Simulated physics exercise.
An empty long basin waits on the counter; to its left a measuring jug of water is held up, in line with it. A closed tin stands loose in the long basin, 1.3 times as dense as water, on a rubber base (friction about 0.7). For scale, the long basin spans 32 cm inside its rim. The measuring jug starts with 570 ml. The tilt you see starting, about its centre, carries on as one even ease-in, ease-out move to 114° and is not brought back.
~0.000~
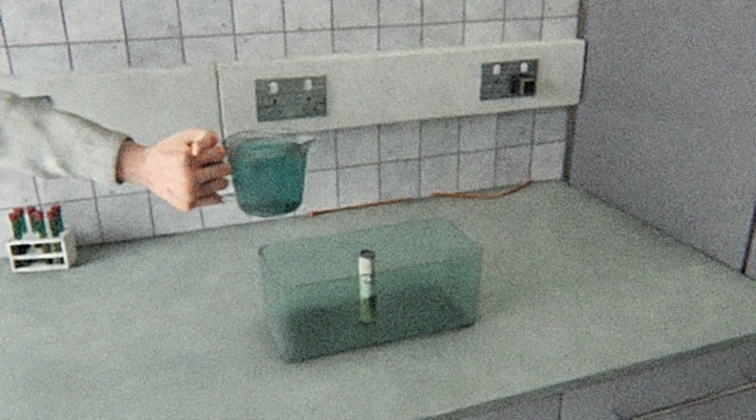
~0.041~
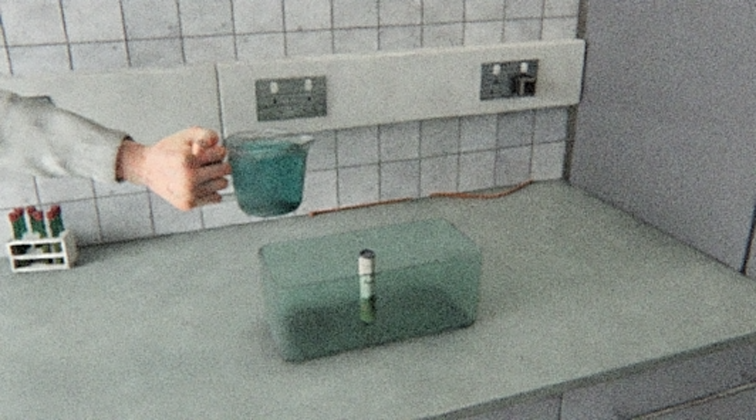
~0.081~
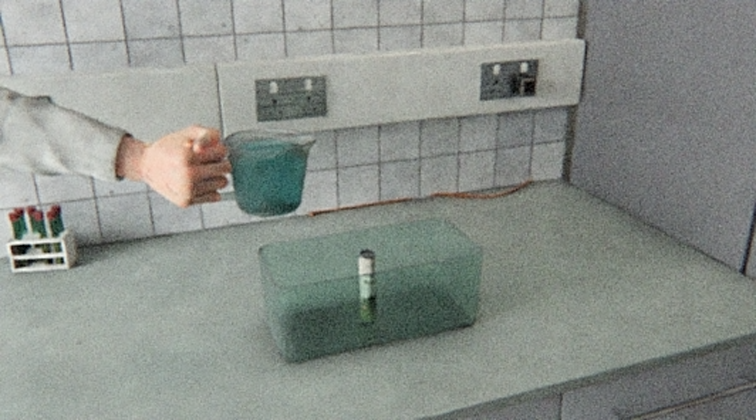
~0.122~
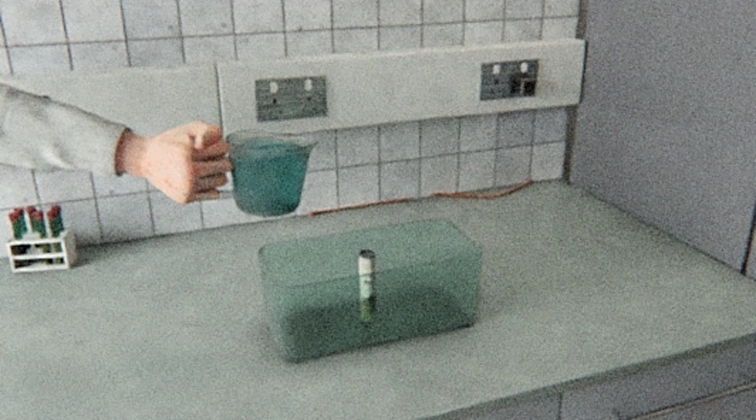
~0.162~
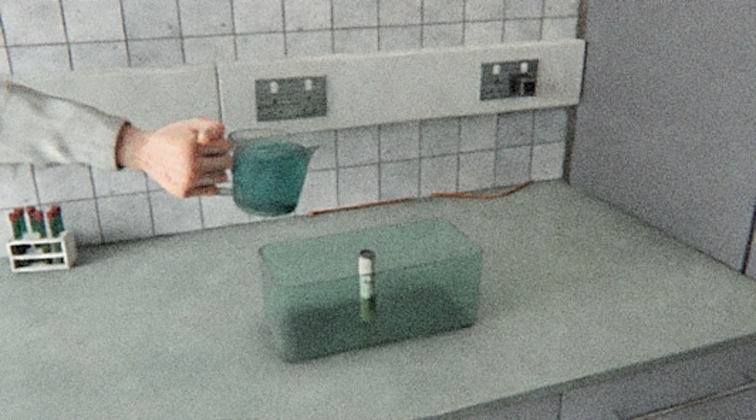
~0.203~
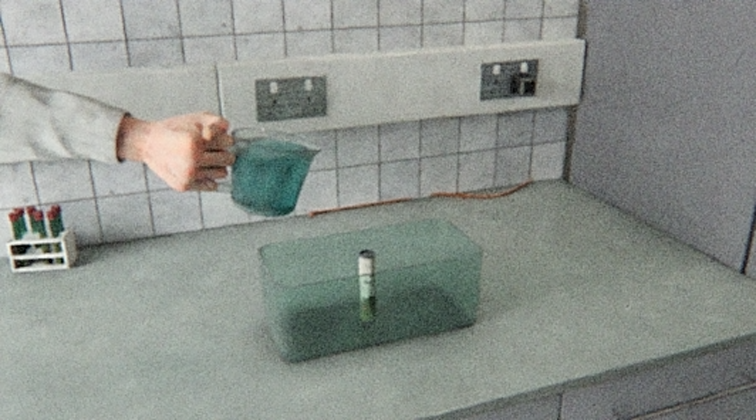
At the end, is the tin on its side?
It goes over.
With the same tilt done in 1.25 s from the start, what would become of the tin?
The tin topples.
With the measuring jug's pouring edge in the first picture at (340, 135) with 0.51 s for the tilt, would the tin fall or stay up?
Then it topples.
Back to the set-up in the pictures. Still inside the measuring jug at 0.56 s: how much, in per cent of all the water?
About 58 per cent.
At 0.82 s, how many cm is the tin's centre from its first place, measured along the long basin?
Some 2 cm.
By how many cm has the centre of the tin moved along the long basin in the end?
About 9.0 cm.
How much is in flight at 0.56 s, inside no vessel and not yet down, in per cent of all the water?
About 28 per cent.
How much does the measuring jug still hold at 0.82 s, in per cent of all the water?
Some 5 per cent.
By 0.56 s the tilt is 79° and 58 per cent is still to pour; the tin stands where it began.
By 0.82 s the tilt is 112° and 5 per cent is still to pour; the tin stands 2 cm from where it began.
By 1.10 s the tilt is 114° and 0 per cent is still to pour; the tin lies on its side.
By 1.40 s the tilt is 114° and 0 per cent is still to pour; the tin lies on its side.
At rest the tin lies on its side.
